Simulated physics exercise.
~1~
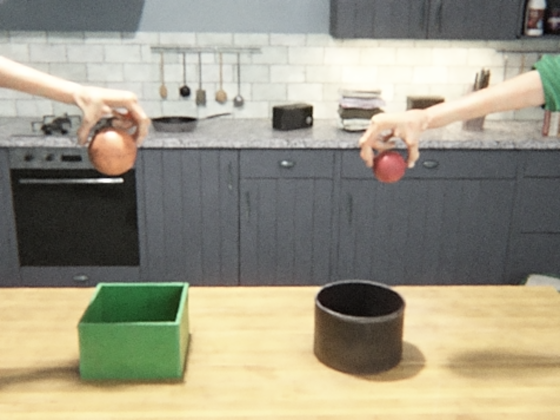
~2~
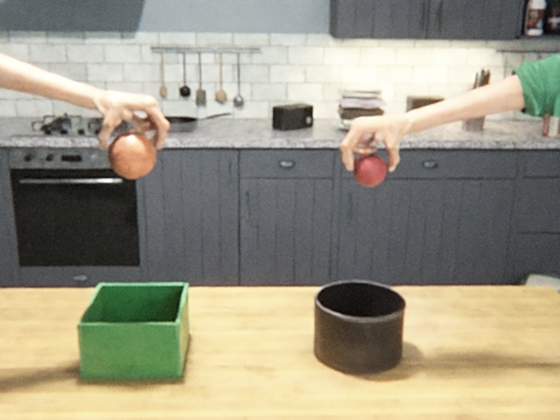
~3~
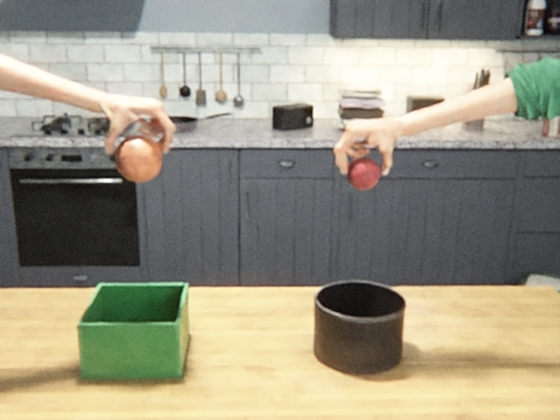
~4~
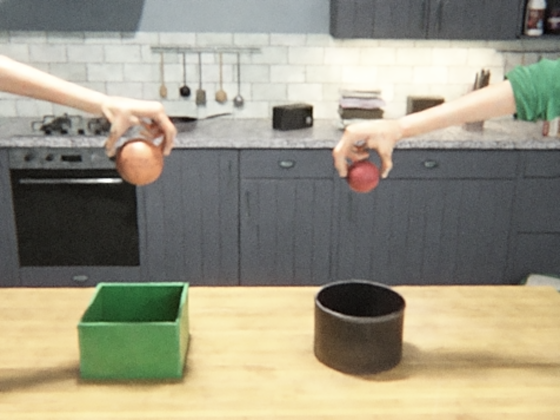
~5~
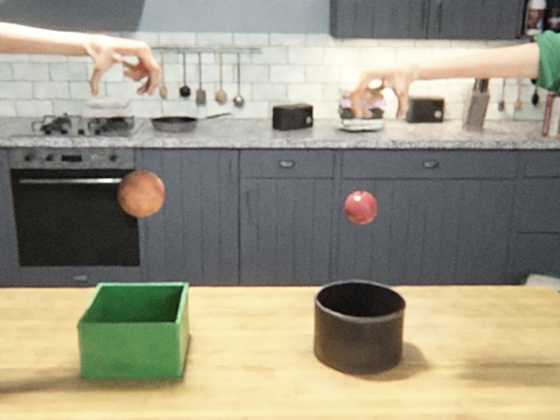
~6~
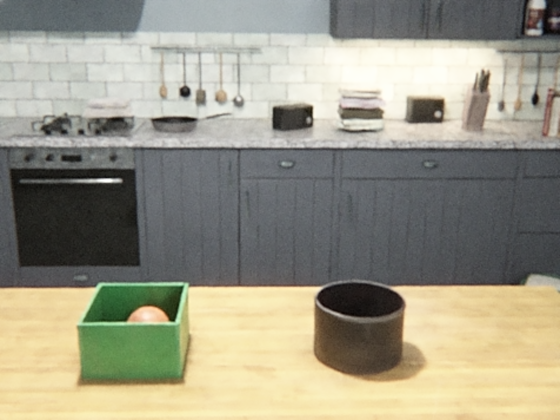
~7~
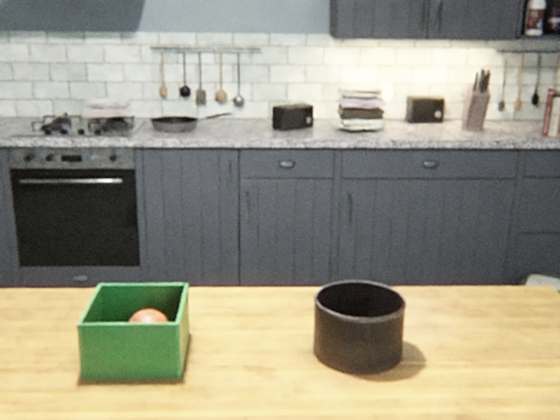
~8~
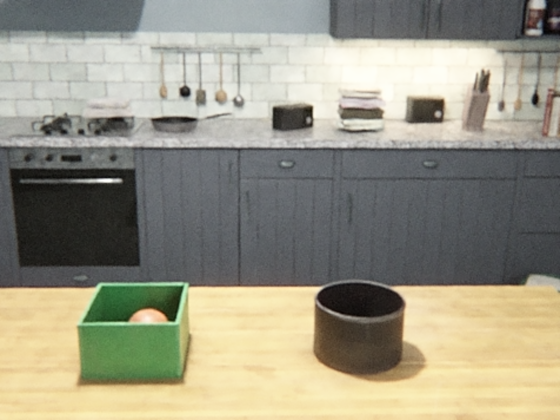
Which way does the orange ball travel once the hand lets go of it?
The orange ball moves down, dropping into the green basket on the left.
We see two hands above a wooden counter shift an orange ball right and a red apple left, then let go. Both fall, and the ball rests in the green basket while the apple is out of sight inside the dark bucket.
